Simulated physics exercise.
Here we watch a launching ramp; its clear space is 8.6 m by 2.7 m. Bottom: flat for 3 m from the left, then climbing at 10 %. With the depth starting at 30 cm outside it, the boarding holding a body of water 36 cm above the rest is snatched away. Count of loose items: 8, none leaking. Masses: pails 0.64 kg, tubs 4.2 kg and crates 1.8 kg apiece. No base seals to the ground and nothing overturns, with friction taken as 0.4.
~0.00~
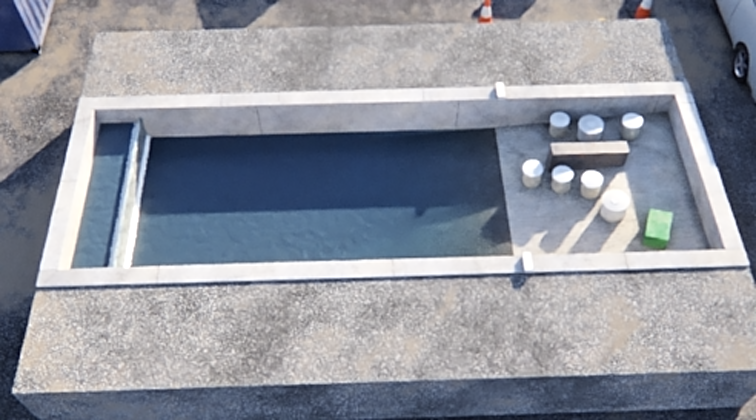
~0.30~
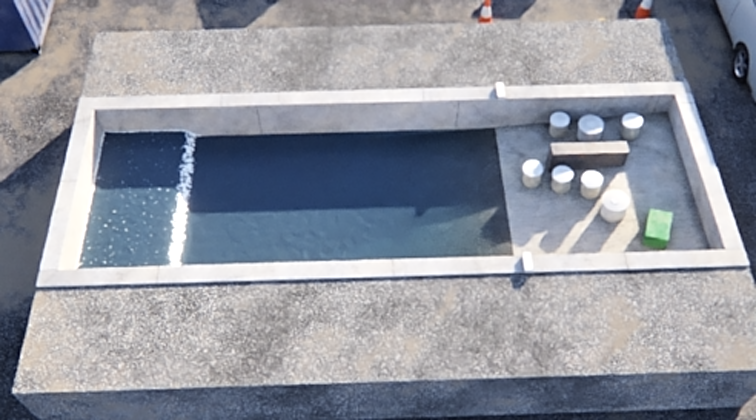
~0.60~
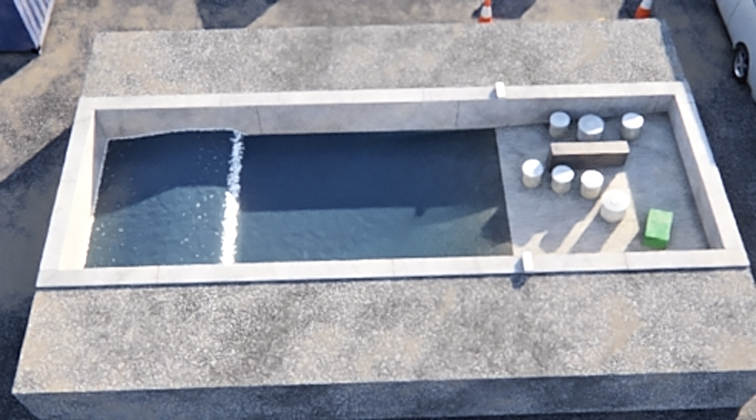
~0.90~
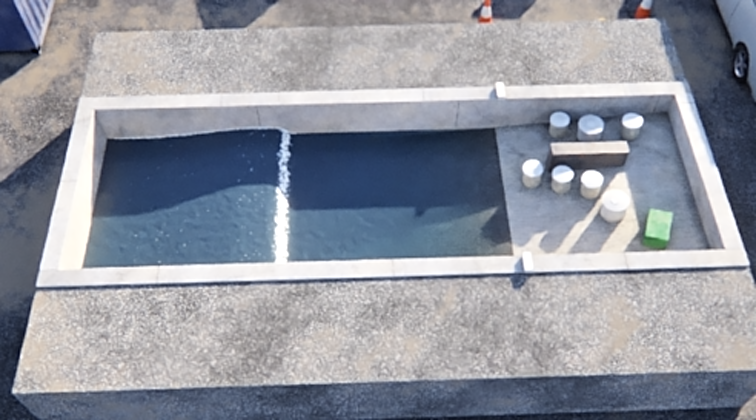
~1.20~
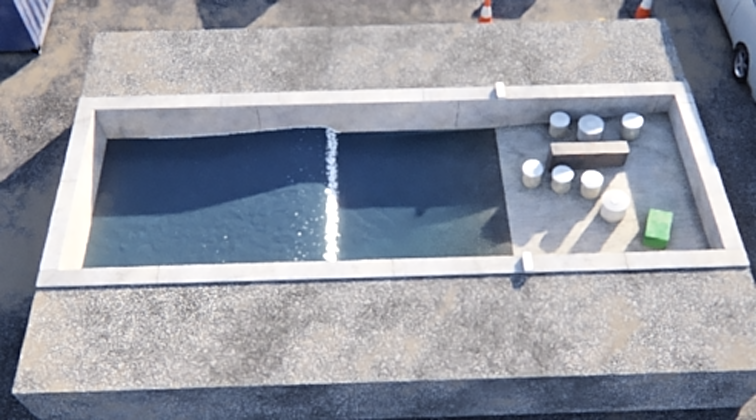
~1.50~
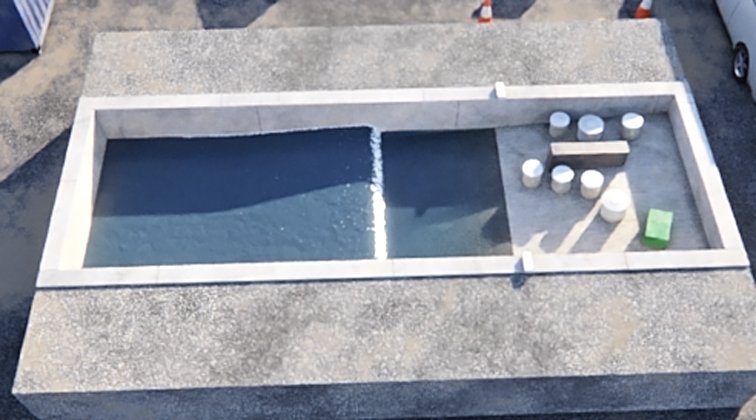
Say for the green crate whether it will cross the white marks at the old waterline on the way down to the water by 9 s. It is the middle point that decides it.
Result for the green crate: It remains behind.
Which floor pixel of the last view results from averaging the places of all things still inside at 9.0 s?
I'd put it close to (522, 181) in the last view.
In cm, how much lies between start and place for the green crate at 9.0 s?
Close to 100 cm by then.
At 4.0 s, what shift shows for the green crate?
It has shifted about 40 cm.
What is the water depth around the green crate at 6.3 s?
Roughly 2 cm deep.
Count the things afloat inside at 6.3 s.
The number is 6.
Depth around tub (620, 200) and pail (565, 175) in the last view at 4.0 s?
4 and 3 cm.
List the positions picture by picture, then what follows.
In the first picture, the green crate at (661, 224), on the bottom; water covers 15.8 m2; 0 of 8 have shifted.
In the second picture, the green crate at (661, 224), on the bottom; 15.8 m2 under water; 0 of 8 have shifted.
In the third picture, the green crate at (661, 224) rests on the ground; 15.8 m2 under water; 0 of 8 have shifted.
In the fourth picture, the green crate at (661, 224) rests on the ground; 15.8 m2 under water; 0 of 8 have shifted.
In the fifth picture, the green crate at (661, 224), on the bottom; water covers 15.8 m2; 0 of 8 have shifted.
In the sixth picture, the green crate at (661, 224), on the bottom; water covers 15.8 m2; 0 of 8 have shifted.
After 2.1 s the green crate is near (661, 224), 0.0 m from its start, aground; 0 of 8 are over the mark; 0 afloat.
After 4.0 s the green crate is near (694, 220), 0.4 m from its start, aground; 0 of 8 are over the mark; 3 afloat.
After 6.3 s the green crate is near (645, 213), 0.3 m from its start, afloat; 0 of 8 are over the mark; 6 afloat.
After 9.0 s the green crate is near (593, 229), 0.9 m from its start, aground; 3 of 8 are over the mark; 3 afloat.
